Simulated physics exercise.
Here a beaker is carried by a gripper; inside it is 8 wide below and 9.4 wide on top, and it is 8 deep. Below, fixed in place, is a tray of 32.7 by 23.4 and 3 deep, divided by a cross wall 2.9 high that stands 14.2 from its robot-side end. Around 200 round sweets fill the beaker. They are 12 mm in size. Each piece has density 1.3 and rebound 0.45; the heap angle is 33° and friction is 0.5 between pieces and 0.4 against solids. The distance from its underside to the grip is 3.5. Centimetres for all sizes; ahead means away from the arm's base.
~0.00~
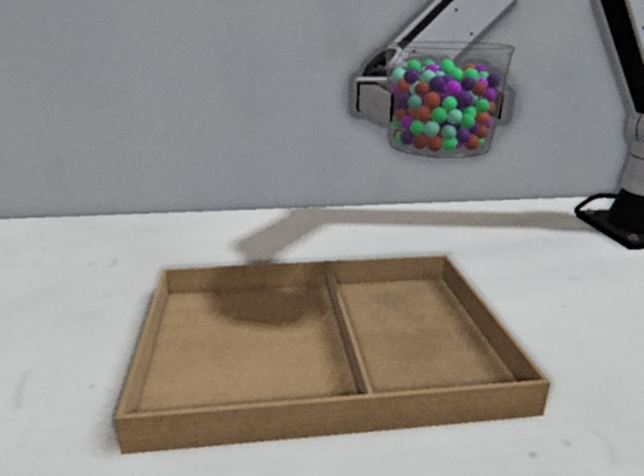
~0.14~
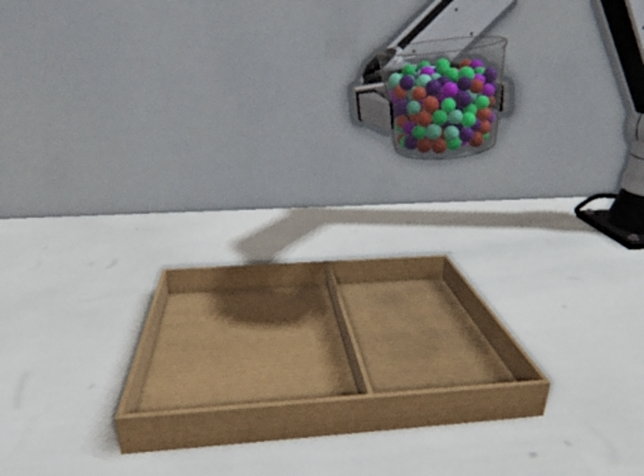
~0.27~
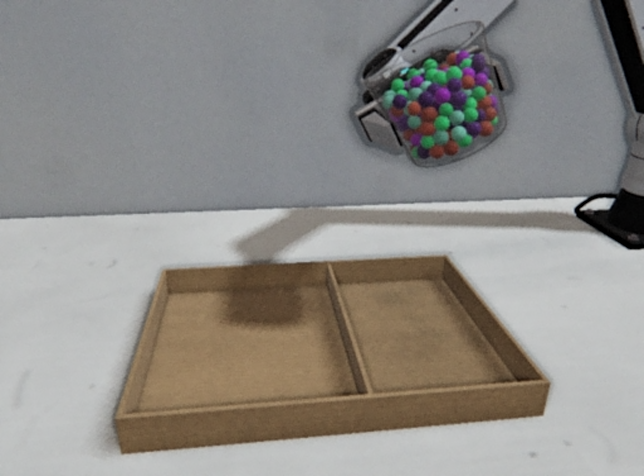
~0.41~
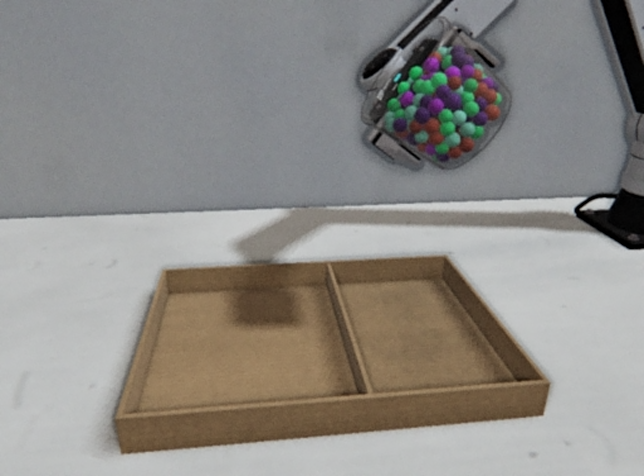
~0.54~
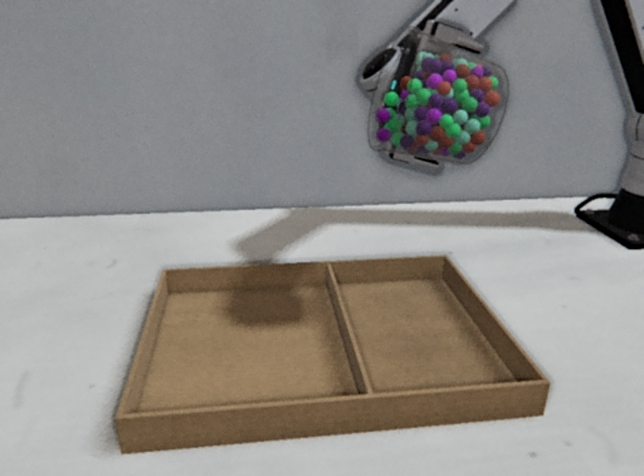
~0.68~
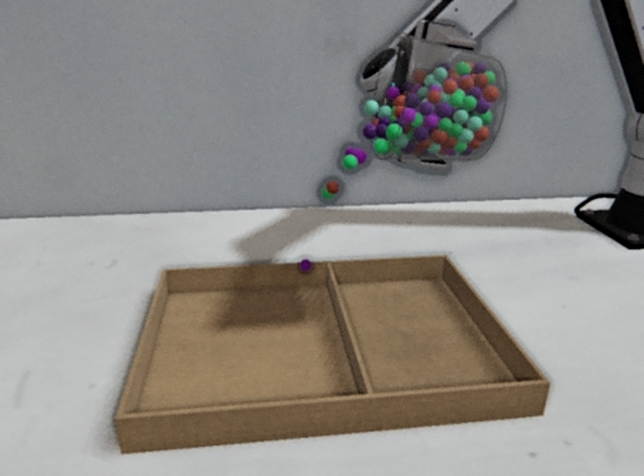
A robotic gripper at the upper right tilts a clear beaker of small round balls steadily toward the left, until a few spill from its mouth and drop toward the tray. The balls are green, purple, orange and pale teal, above a brown two-part tray on a white tabletop against a grey wall. The fixed camera looks slightly down from the front, and the tray stays still.
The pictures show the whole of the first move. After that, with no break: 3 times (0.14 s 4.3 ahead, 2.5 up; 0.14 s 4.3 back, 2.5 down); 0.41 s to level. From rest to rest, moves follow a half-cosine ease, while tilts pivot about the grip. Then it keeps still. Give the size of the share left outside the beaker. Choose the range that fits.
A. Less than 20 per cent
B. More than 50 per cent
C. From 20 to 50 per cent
More than 50 per cent.
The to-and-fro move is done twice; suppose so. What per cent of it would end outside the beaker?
It would then be around 95 per cent.
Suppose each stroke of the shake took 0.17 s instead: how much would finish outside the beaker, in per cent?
Then about 95 per cent.
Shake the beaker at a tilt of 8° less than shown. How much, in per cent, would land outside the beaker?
In that case some 90 per cent.
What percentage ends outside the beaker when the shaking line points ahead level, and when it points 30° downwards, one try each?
Roughly 95 per cent, then 80 per cent.
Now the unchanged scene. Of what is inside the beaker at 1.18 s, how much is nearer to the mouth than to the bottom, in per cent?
About 100 percent.
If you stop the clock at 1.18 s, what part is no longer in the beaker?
About 80 per cent so far.
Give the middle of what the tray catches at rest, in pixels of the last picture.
Near (253, 339).
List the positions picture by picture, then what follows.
Beaker middle at (443, 99), level; upper third of the load around (440, 82), from x 400 to 495, top at y 65; 203 in the beaker, in the first picture.
Beaker middle at (442, 99), tilted 8° forward; upper third of the load around (446, 82), from x 395 to 490, top at y 65, in the second picture.
Beaker middle at (440, 100), tilted 28° forward; upper third of the load around (450, 82), from x 390 to 490, top at y 60, in the third picture.
Beaker middle at (438, 101), tilted 54° forward; upper third of the load around (450, 81), from x 390 to 495, top at y 55, in the fourth picture.
Beaker middle at (437, 103), tilted 74° forward; upper third of the load around (446, 83), from x 385 to 490, top at y 60, in the fifth picture.
Beaker middle at (437, 104), tilted 82° forward; upper third of the load around (452, 91), from x 305 to 490, top at y 70; 198 in the beaker, 1 in the far-side part, 4 in flight or on a rim, in the sixth picture.
By 1.18 s, tilted 82° forward, highest piece 23 above the table; 148 in the far-side part, 38 in the beaker, 5 in the robot-side part, 12 in flight or on a rim.
By 1.68 s, tilted 55° forward, highest piece 22 above the table; 180 in the far-side part, 12 in the robot-side part, 8 in the beaker, 3 on the table or floor.
By 2.13 s, level, highest piece 22 above the table; 181 in the far-side part, 11 in the robot-side part, 8 in the beaker, 3 on the table or floor.
By 3.18 s, level, highest piece 22 above the table; 181 in the far-side part, 11 in the robot-side part, 8 in the beaker, 3 on the table or floor.
Final count, 181 in the far-side part, 11 in the robot-side part, 8 in the beaker, 3 on the table or floor. That is 96 % outside the beaker.
